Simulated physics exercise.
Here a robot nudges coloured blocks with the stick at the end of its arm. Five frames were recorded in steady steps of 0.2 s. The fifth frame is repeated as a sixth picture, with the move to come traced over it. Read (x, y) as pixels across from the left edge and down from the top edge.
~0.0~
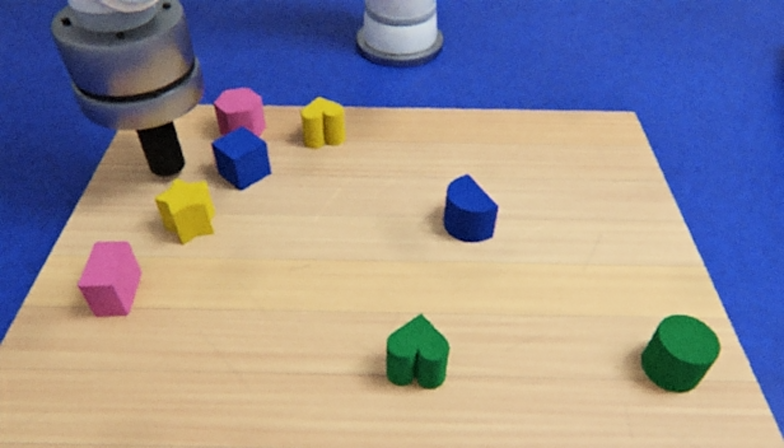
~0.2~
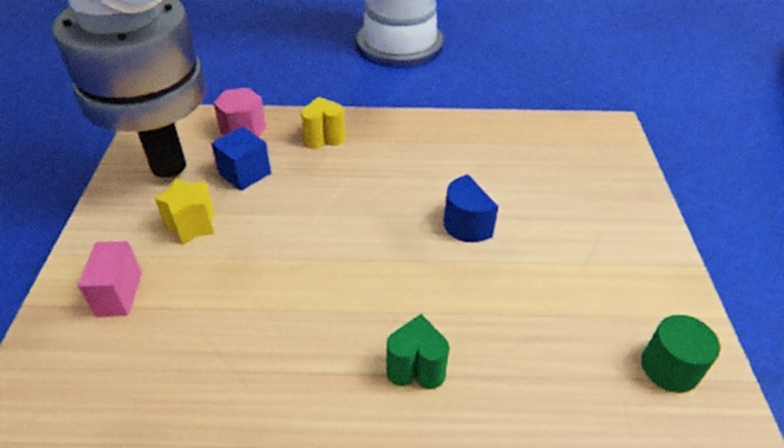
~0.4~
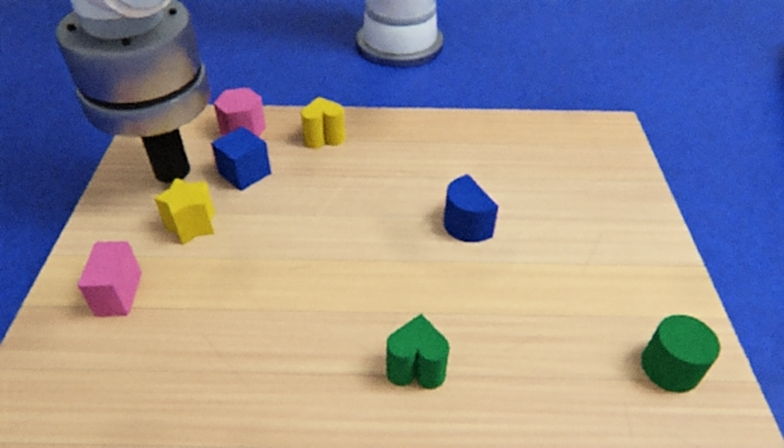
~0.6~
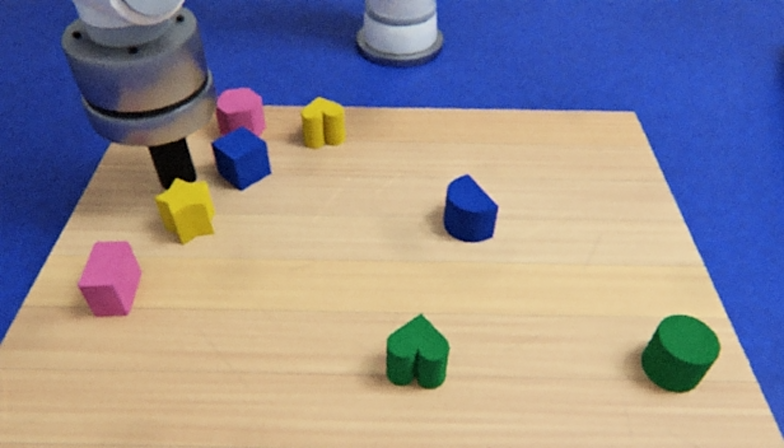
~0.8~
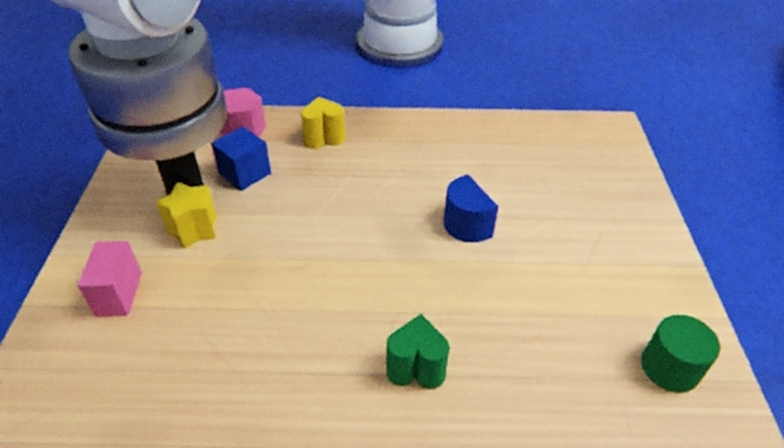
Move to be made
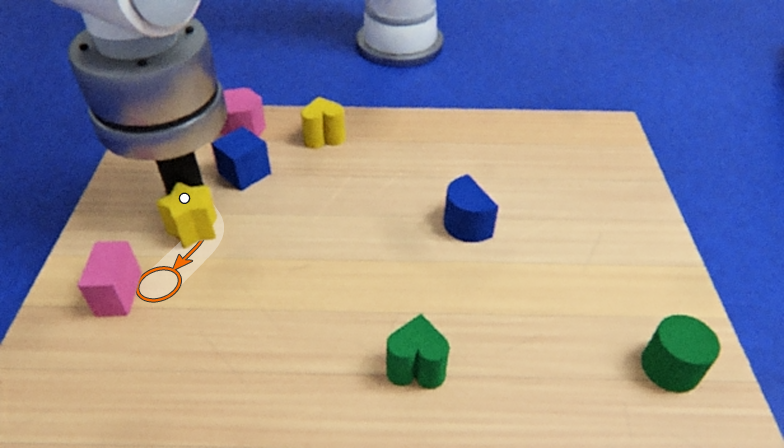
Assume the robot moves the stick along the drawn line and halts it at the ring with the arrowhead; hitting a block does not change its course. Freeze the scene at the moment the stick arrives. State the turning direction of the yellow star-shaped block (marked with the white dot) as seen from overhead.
Spins counterclockwise.
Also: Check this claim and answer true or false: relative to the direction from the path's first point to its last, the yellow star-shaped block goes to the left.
The claim holds.
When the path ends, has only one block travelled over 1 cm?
That would be a yes.
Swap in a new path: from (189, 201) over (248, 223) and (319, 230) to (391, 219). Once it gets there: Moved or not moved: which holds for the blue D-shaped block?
By the last moment, the blue D-shaped block will still be in its place.
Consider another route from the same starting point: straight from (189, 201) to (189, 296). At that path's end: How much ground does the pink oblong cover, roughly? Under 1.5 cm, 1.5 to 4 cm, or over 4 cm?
Below 1.5 cm.
Drawn move, from (189, 201) by way of (204, 224) and (190, 254) to (159, 284); the dot is on the yellow star-shaped block.
What follows on the original path. One third of the way, stick (202, 217); yellow star-shaped block (195, 227).
Two thirds of the way, stick (186, 246); yellow star-shaped block (194, 254), turned 20° anticlockwise.
At the end, stick (155, 276); pink oblong still; yellow star-shaped block (187, 264), turned 70° anticlockwise.
